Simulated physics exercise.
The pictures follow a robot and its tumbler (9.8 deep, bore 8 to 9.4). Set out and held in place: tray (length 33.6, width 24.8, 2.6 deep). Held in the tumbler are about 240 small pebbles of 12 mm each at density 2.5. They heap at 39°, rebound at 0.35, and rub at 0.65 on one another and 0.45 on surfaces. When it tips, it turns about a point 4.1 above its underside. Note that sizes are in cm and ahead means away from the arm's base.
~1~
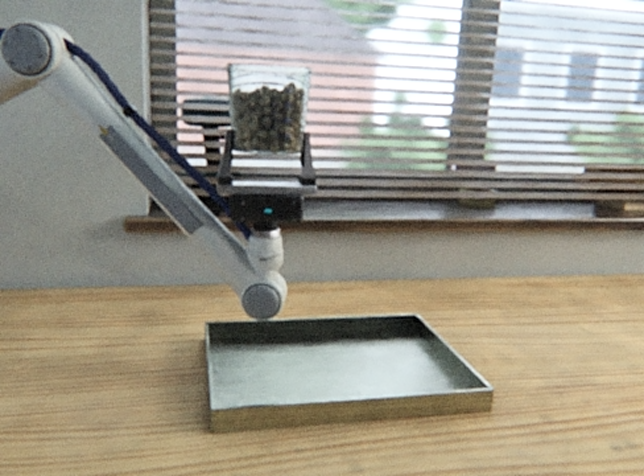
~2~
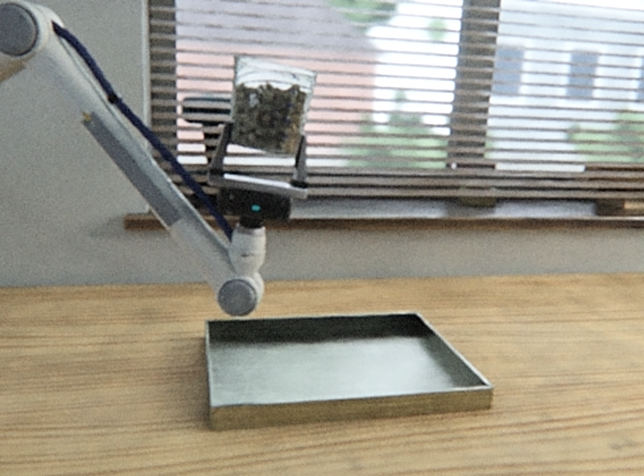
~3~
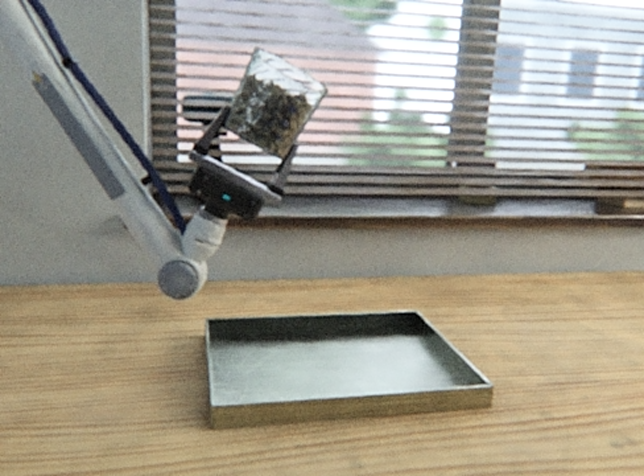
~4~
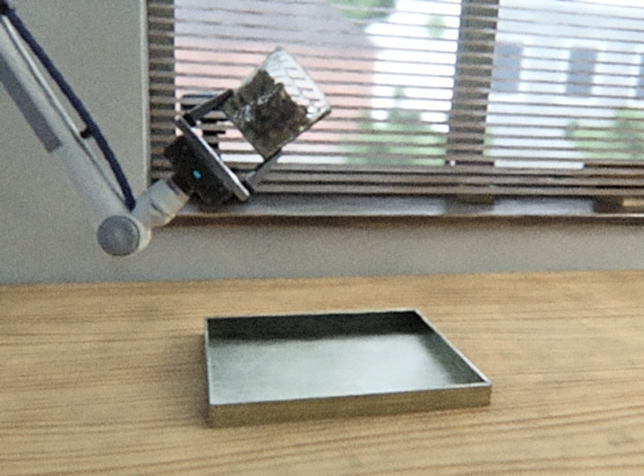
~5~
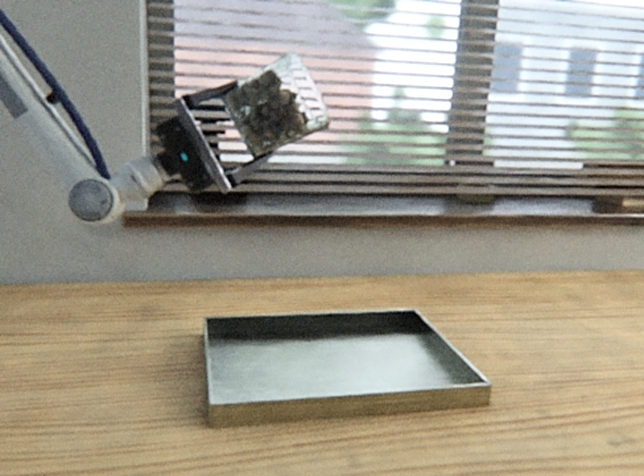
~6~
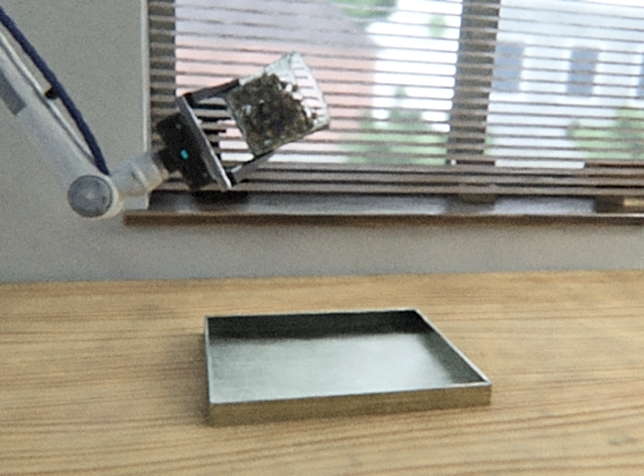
A robot arm held a clear tumbler of small brown pieces above a shallow metal tray on a wooden table, then tilted it steadily to the right until it leaned well over and barely moved.
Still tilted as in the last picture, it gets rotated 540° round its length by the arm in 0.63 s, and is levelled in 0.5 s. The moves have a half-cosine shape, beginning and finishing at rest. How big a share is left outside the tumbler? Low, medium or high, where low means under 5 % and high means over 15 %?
Low.
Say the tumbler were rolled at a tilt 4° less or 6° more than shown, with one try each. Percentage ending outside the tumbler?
The first try gives around 0 percent, the second around 0 percent.
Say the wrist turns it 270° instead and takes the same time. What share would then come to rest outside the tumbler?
Then about 0 per cent.
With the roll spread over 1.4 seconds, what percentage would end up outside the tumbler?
Then roughly 0 per cent.
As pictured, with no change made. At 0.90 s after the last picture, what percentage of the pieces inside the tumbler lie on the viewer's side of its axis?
The answer works out at some 50 percent.
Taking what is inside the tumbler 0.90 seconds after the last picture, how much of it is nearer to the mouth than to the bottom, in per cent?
I reckon roughly 40 per cent.
Then, 0.45 s after the last picture, tipped 62°, highest piece 40 above the table; 236 in the tumbler, 1 in flight or on a rim.
Then, 0.90 s after the last picture, tipped 26°, highest piece 38 above the table; 236 in the tumbler, 1 on the table or floor.
Then, 1.33 s after the last picture, upright, highest piece 39 above the table; 236 in the tumbler, 1 on the table or floor.
Then, 2.03 s after the last picture, upright, highest piece 39 above the table; 236 in the tumbler, 1 on the table or floor.
Final count, 236 in the tumbler, 1 on the table or floor. That is 0 % outside the tumbler.
